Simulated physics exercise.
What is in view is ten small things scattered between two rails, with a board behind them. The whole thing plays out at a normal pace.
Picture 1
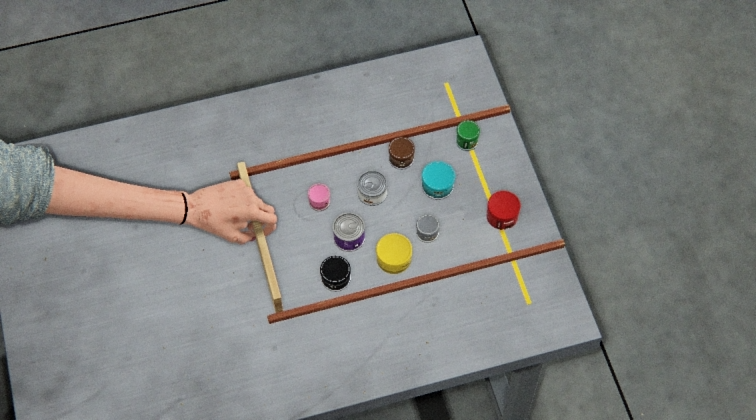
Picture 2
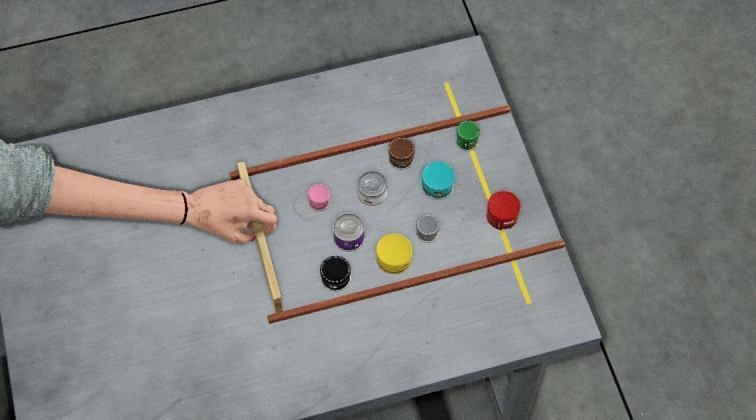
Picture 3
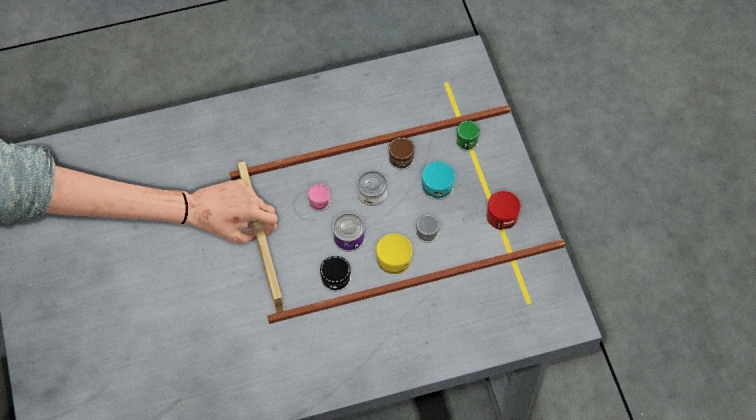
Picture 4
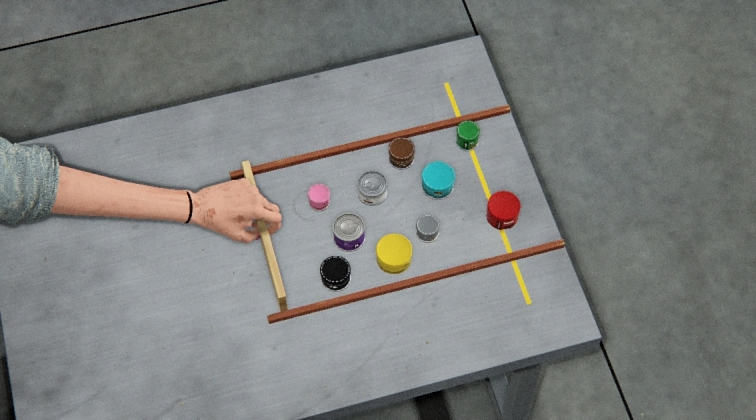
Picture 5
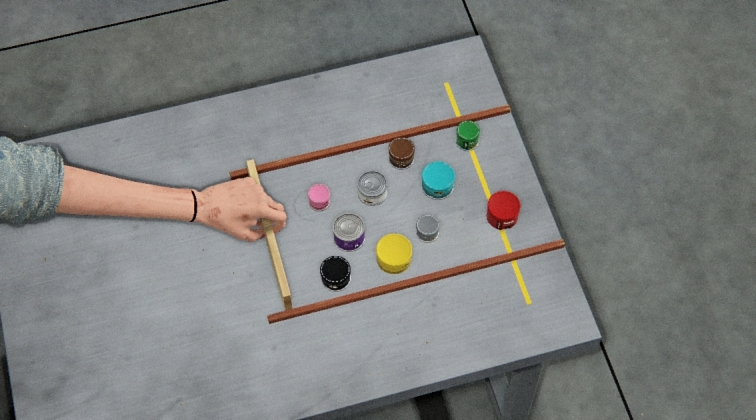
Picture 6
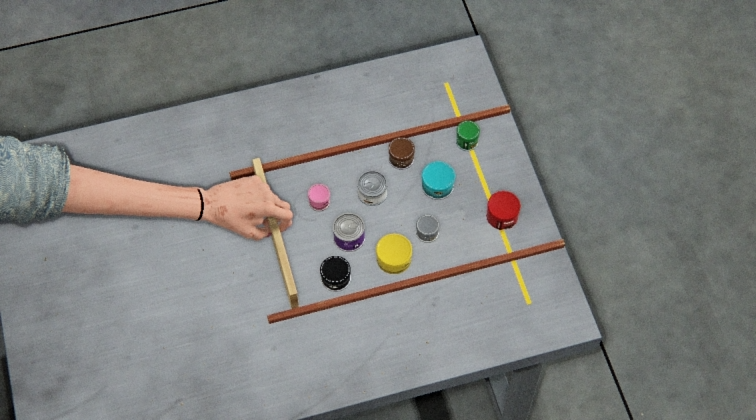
The video shows small coloured pots and tins scattered between two rails on a grey table, some near a yellow tape line, as a hand at the left slides a wooden board slightly to the right, without touching them.
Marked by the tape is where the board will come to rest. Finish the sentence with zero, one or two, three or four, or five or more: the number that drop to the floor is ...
The number that drop to the floor is one or two.
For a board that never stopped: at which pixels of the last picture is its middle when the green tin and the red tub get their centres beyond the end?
For the green tin, about (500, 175); for the red tub, about (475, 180).
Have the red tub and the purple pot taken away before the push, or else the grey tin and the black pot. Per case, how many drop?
Going first to second: 0 and 0.
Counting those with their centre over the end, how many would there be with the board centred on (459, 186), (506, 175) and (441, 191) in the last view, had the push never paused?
In order, that gives 0, then 4, then 0.
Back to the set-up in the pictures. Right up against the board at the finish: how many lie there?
It touches 5.
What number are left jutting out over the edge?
The number would be 2.
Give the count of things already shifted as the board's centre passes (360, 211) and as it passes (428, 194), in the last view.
I count 6 first and 9 after.
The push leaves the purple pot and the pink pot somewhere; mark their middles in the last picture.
Going in order: First (506, 193), then (484, 150).
A little later, none off yet; red tub at rest near (503, 211); green tin at rest near (468, 136); turquoise tin at rest near (438, 181).
When it is over, the number that fall off is one or two; down, red tub.
